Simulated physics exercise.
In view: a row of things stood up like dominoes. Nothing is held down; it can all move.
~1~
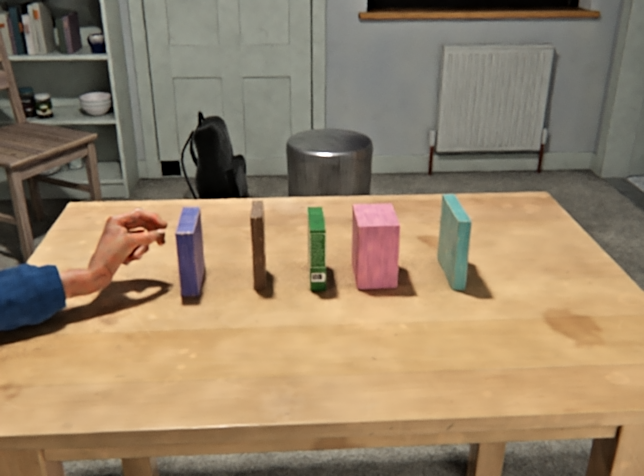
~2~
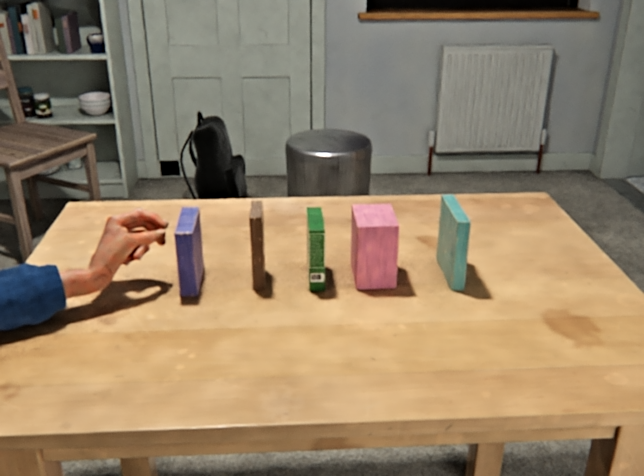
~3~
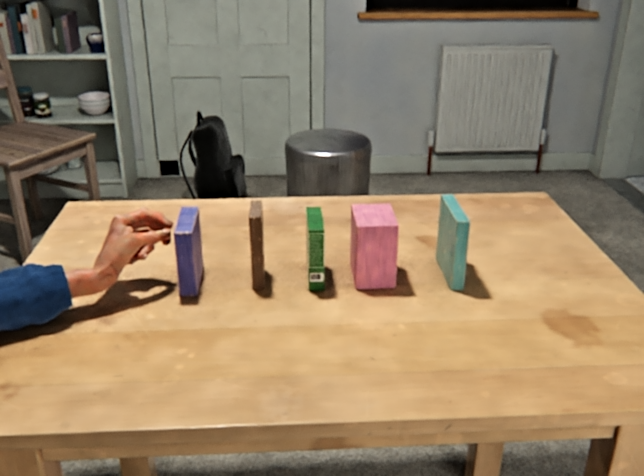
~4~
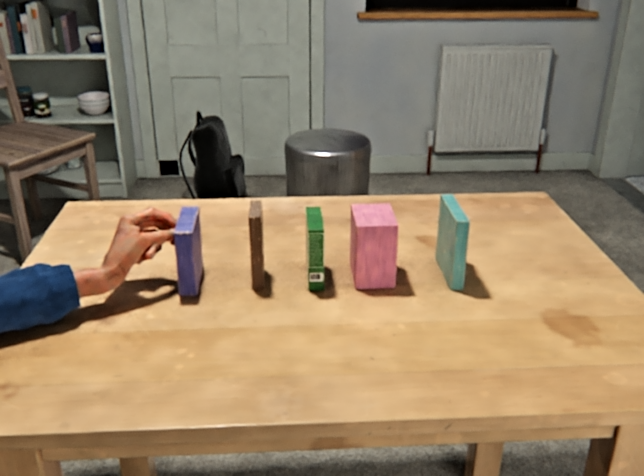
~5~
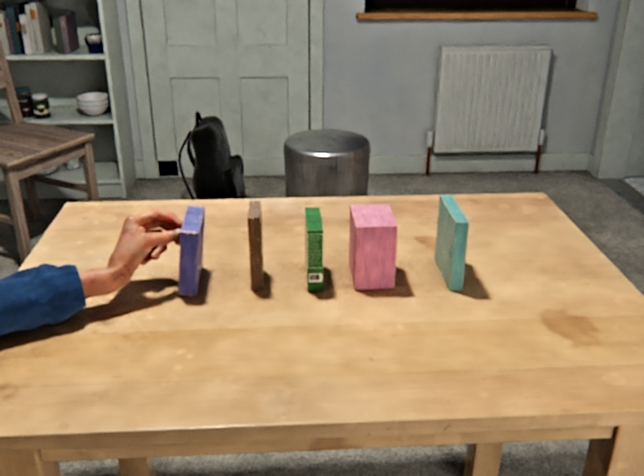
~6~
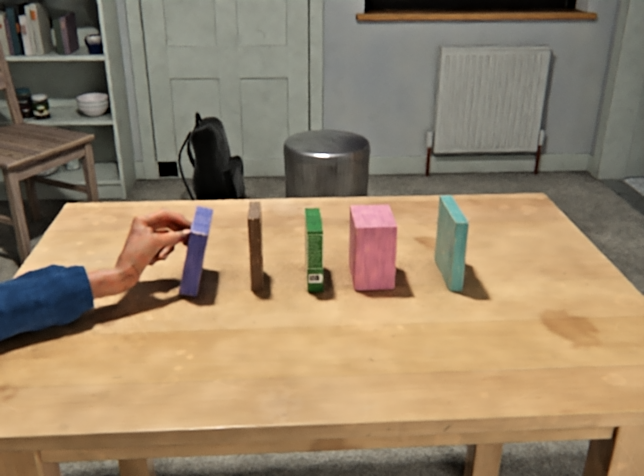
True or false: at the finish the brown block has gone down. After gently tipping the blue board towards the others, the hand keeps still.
True.
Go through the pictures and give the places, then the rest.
In the first frame, brown block (258, 245); pink block (374, 246).
In the second frame, pink block (373, 246); green packet (315, 249).
In the third frame, pink block (373, 246); green packet (315, 248).
In the fourth frame, pink block (373, 246); green packet (314, 248).
In the fifth frame, blue board 6° over; pink block (372, 246); green packet (313, 249).
In the sixth frame, blue board 14° over; brown block (256, 246); pink block (372, 247).
Then, 0.30 s after the last picture, blue board 62° over; brown block tipped 15° from how it was near (267, 245).
Then, 0.40 s after the last picture, blue board 75° over; brown block tipped 46° from how it was near (288, 252); green packet tipped 17° from how it was.
At rest, tipped over on the table, brown block; left askew, green packet; pink block in place. Seen from the same camera at the end, brown block near (293, 256).
